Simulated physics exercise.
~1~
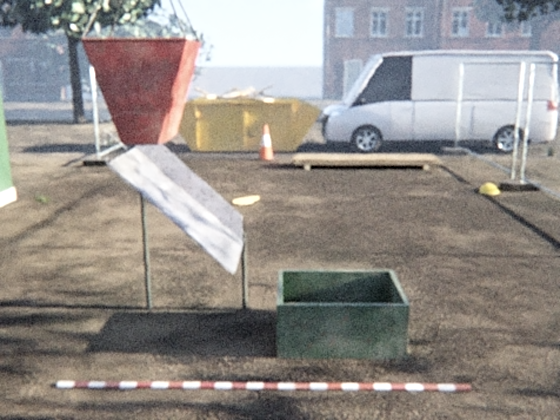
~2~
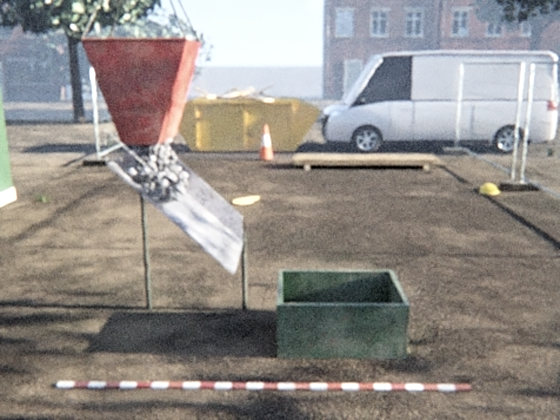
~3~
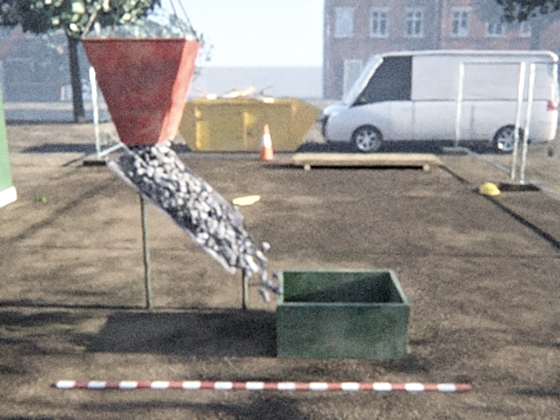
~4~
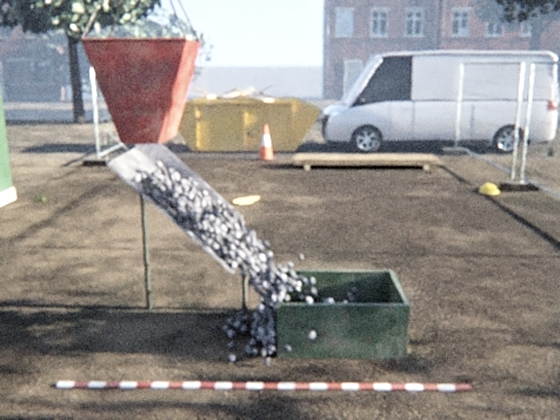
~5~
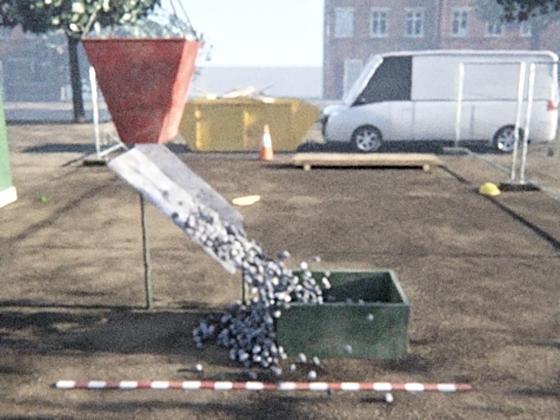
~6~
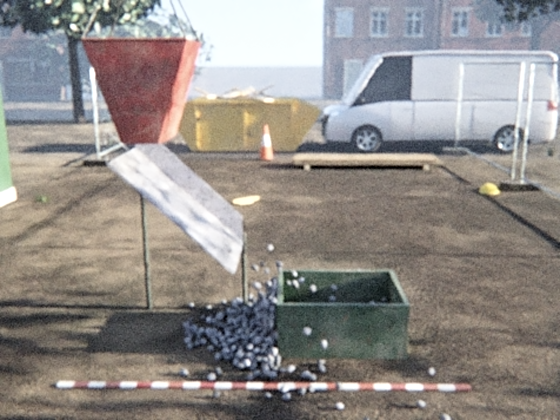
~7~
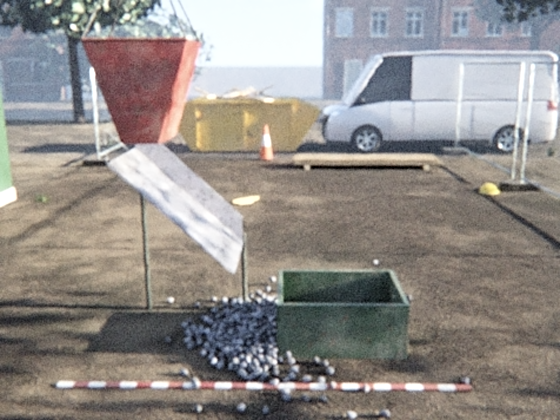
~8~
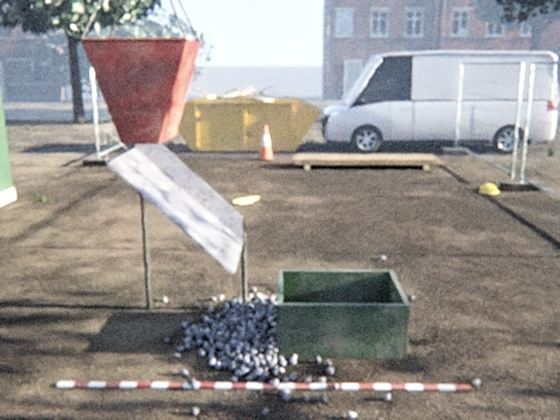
A red hopper hangs still above a sloping grey steel chute on a dirt yard, seen from the front by a still camera. A green open bin stands to the right of the chute, a red and white striped pole lies in front, and a yellow skip, an orange cone and a white van stand behind. Grey cobbles pour from the hopper and slide down the chute to the right. Many drop short of the bin, while others tumble into it and a few bounce beyond. The chute empties, leaving most stones heaped left of the bin and some scattered around the pole.
